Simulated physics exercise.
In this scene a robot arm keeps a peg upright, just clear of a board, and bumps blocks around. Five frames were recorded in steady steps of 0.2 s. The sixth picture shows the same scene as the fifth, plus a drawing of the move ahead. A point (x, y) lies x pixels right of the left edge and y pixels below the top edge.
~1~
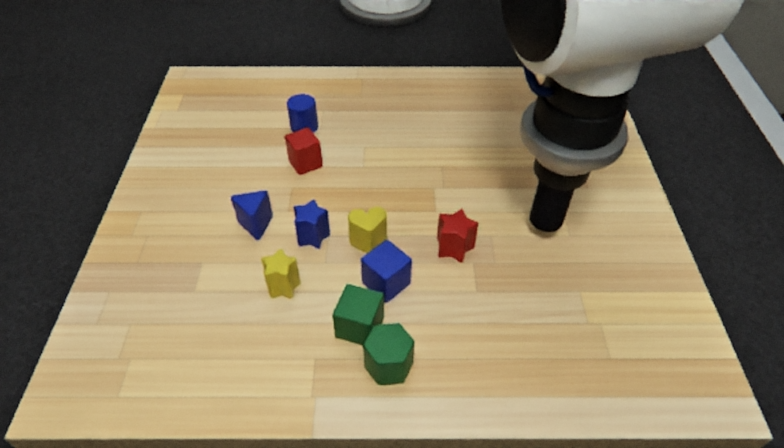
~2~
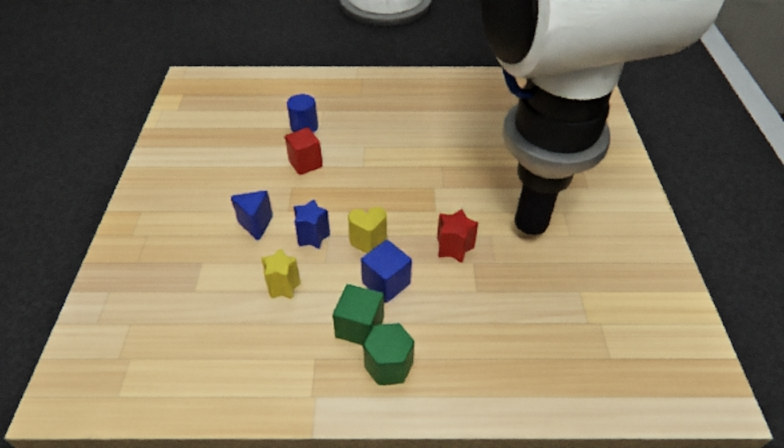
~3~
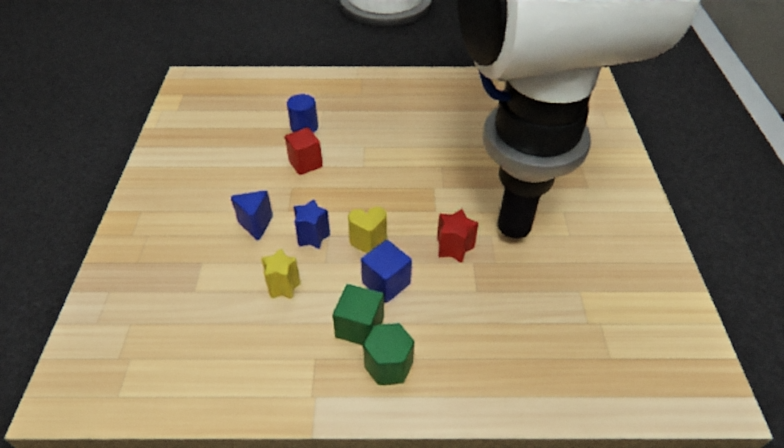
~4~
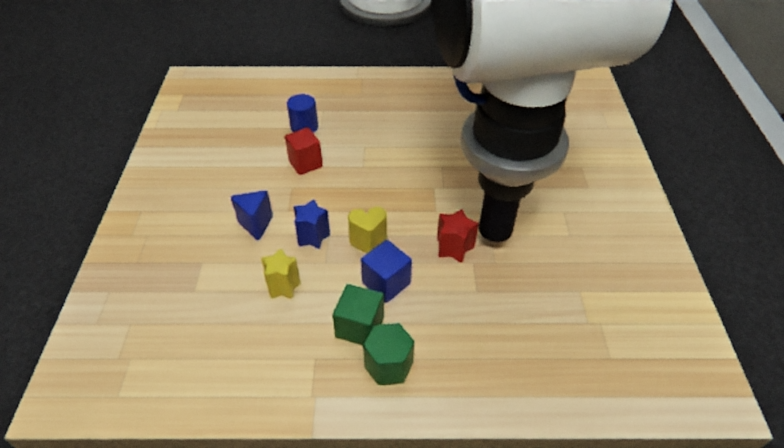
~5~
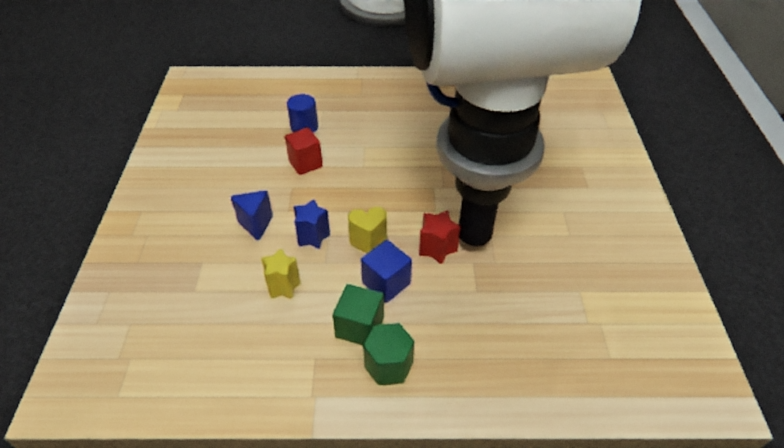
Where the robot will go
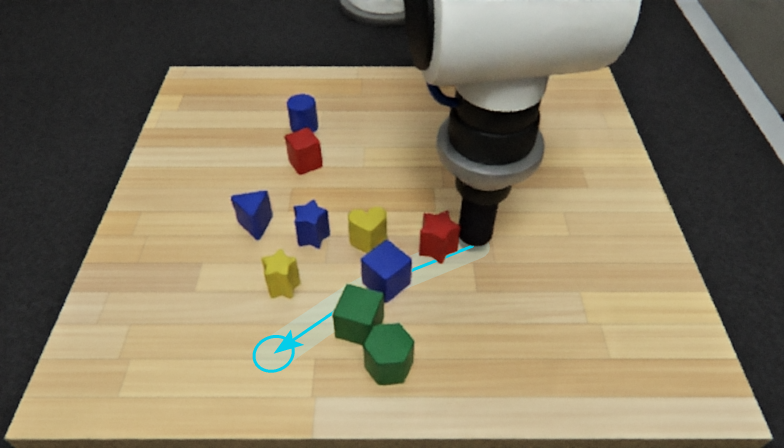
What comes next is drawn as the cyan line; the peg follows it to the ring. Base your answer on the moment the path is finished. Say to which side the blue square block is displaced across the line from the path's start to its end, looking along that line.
Answer: Right.
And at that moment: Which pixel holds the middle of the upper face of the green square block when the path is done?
When the path ends, it will be at (343, 323).
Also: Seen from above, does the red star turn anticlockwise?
That would be a no.
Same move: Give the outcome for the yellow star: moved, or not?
By the last moment, the yellow star will have left its place.
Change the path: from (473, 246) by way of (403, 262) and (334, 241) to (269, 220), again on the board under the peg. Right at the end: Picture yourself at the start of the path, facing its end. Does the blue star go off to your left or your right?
Goes right.
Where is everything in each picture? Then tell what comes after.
In the first frame, peg tip (546, 220); block tops, yellow star (278, 262); green square block (358, 303); yellow heart (368, 217); blue square block (386, 258); red star (457, 223).
In the second frame, peg (531, 223); blocks unchanged.
In the third frame, peg (514, 226); blocks unchanged.
In the fourth frame, peg (496, 230); blocks unchanged.
In the fifth frame, peg (475, 234); yellow star (278, 262); green square block (358, 303); yellow heart (368, 217); blue square block (386, 258); red star (439, 223).
Path on the board, from (473, 246) by way of (408, 272) and (342, 307) to (274, 353).
The first path, step by step. One third of the way, peg (407, 260); yellow heart (358, 212); blue square block (369, 263), turned 15° anticlockwise; red star (385, 230), turned 75° clockwise.
Two thirds of the way, peg (340, 295); yellow star (274, 261); green square block (347, 316), turned 40° anticlockwise; yellow heart (357, 212); blue square block (300, 280), turned 55° clockwise; red star (378, 231), turned 100° clockwise.
At the end, peg (270, 342); yellow star (266, 259), turned 35° clockwise; green square block (343, 323), turned 60° anticlockwise; yellow heart (357, 212); blue square block (270, 288), turned 95° clockwise; red star (378, 231), turned 100° clockwise.
